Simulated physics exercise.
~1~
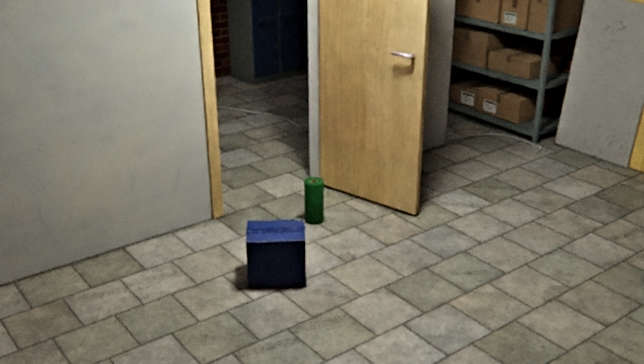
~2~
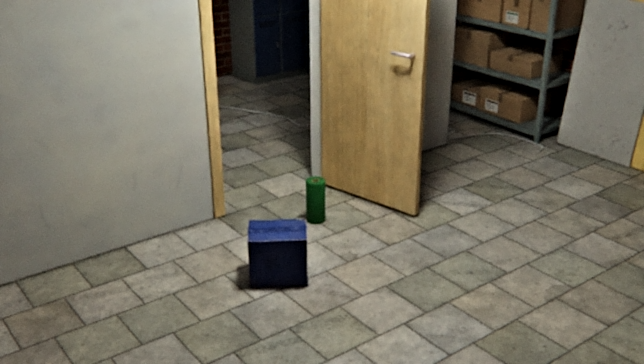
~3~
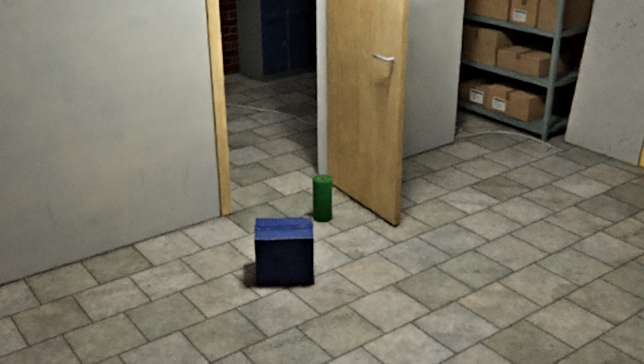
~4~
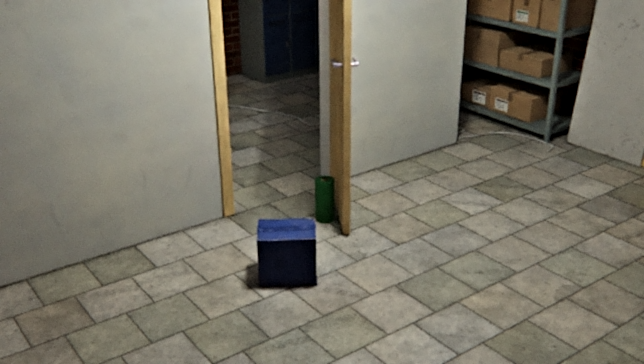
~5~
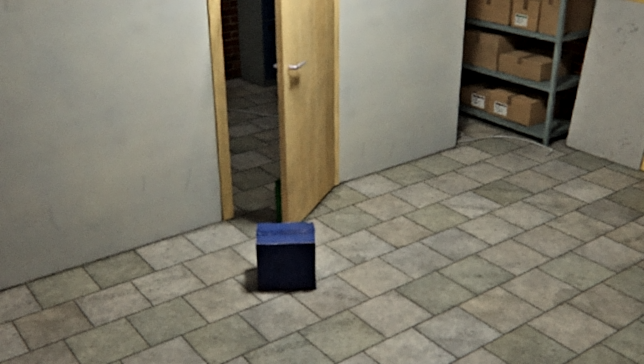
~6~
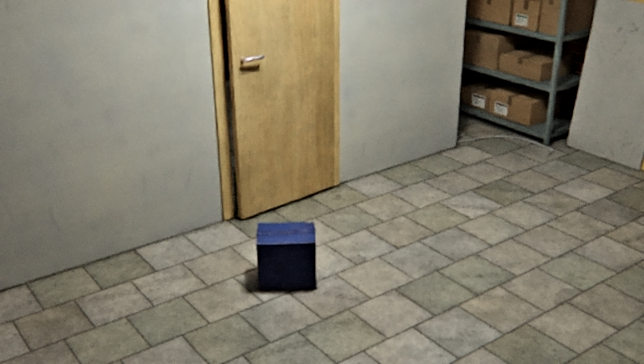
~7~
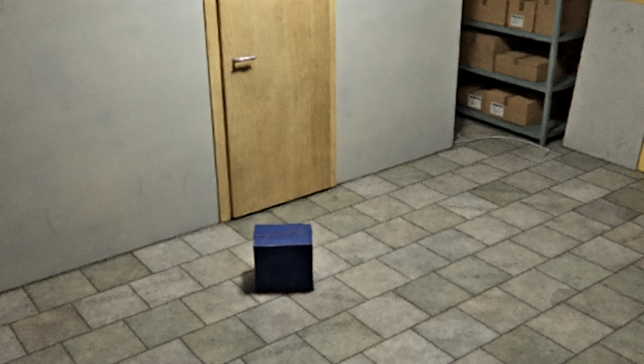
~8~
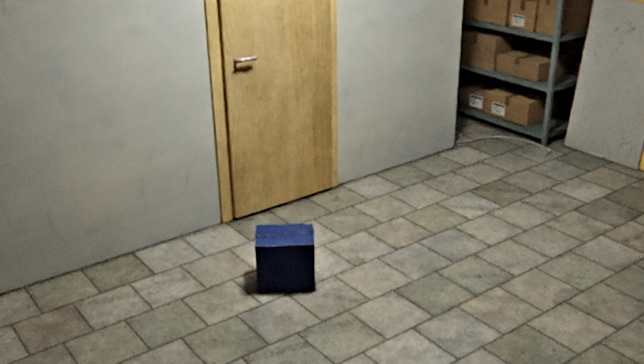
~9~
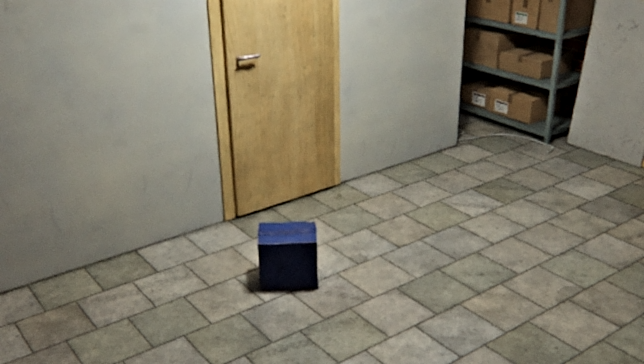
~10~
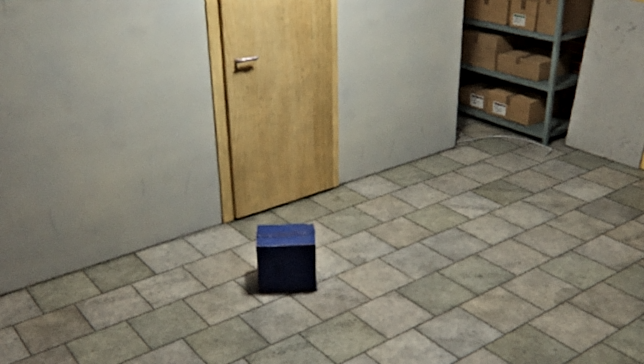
Tiled storage area doorway, a wooden door slowly swinging shut, hiding a green roll behind it, a blue box standing still outside.
